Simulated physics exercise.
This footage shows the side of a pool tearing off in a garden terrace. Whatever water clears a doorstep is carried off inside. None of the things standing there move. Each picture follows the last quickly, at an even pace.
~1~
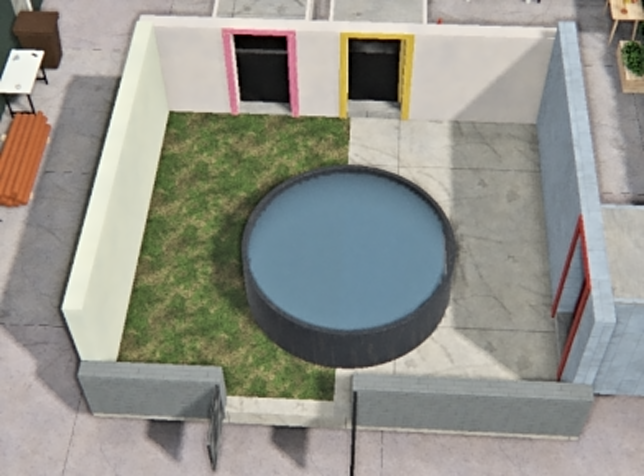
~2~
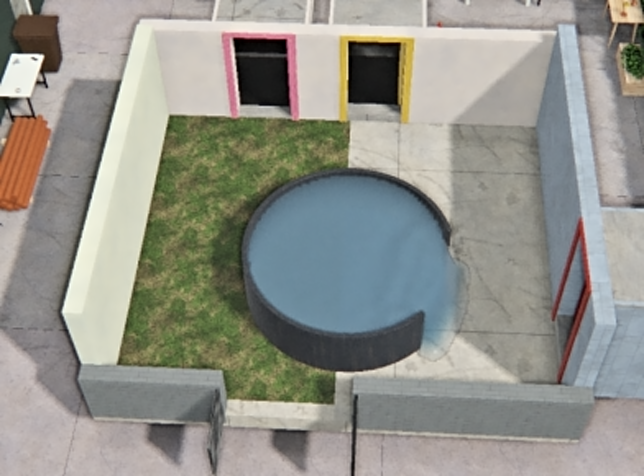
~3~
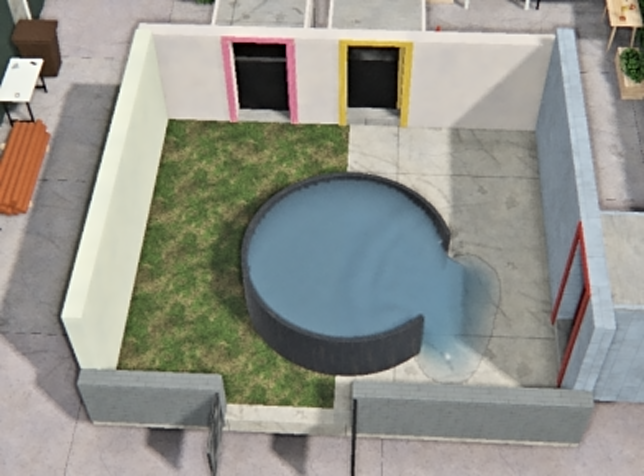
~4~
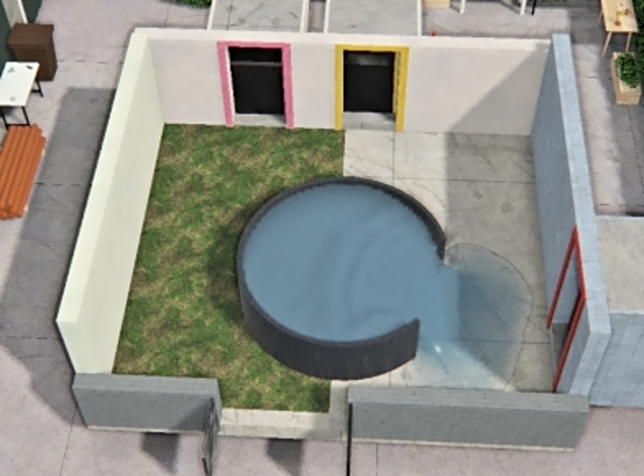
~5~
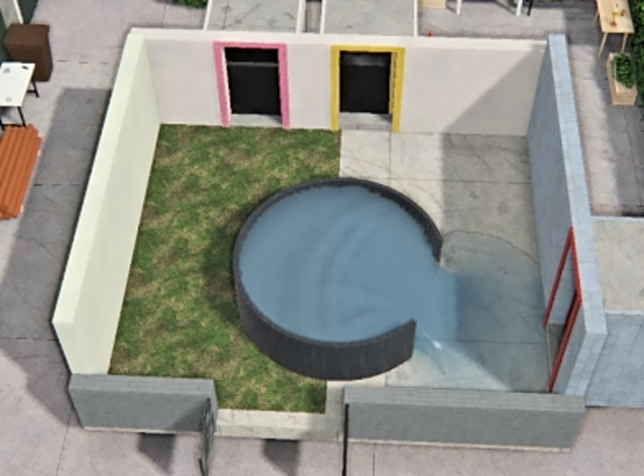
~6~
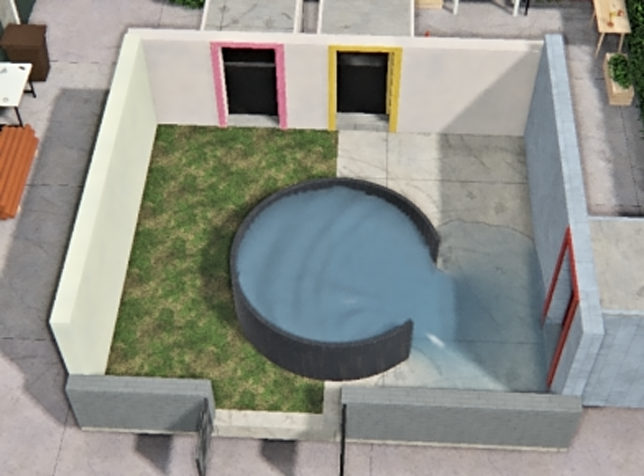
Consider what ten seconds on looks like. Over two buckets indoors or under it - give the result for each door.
Result: Most likely the pink door will exceed two buckets, most likely the yellow door will not exceed two buckets, most likely the red door will exceed two buckets.
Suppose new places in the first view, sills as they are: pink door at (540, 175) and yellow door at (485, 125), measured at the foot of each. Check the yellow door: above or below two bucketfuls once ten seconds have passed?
Yellow door: It tops the limit.
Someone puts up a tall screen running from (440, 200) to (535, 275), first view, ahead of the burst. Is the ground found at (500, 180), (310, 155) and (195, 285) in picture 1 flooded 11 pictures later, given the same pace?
Listed order: Swamped, spared, spared.
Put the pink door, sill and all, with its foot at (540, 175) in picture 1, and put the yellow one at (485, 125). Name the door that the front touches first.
Note: The red-painted one comes first.
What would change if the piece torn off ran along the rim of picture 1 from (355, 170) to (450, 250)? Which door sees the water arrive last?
It's the pink-painted one.
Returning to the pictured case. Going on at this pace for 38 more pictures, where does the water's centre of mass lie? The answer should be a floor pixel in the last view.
At about (370, 275).
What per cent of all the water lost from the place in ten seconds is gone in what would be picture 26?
Approximately 50 %.
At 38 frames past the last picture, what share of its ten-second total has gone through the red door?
About 95 %.
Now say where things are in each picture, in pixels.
In the first frame, still water in the pool at (349, 248).
In the second frame, the front is at a hidden place, out from the gap at (445, 297).
In the third frame, water pours out at (444, 303) and has run to (456, 378).
In the fourth frame, the front is at a hidden place, out from the gap at (439, 309).
In the fifth frame, the front is at a hidden place, out from the gap at (435, 309).
In the sixth frame, the front is at a hidden place, out from the gap at (433, 309).
A moment on, water covers 20 % of the floor; the pink door not reached, the yellow door not reached, the red door far over two buckets in.
Next, water covers 35 % of the floor; the pink door not reached, the yellow door not reached, the red door far over two buckets in.
Then, water covers 60 % of the floor; the pink door not reached, the yellow door wet at the sill, nothing in, the red door far over two buckets in.
Later, water covers 95 % of the floor; the pink door under two buckets in, the yellow door wet at the sill, nothing in, the red door far over two buckets in.
In the end, water covers 100 % of the floor; the pink door over two buckets in, the yellow door wet at the sill, nothing in, the red door far over two buckets in.
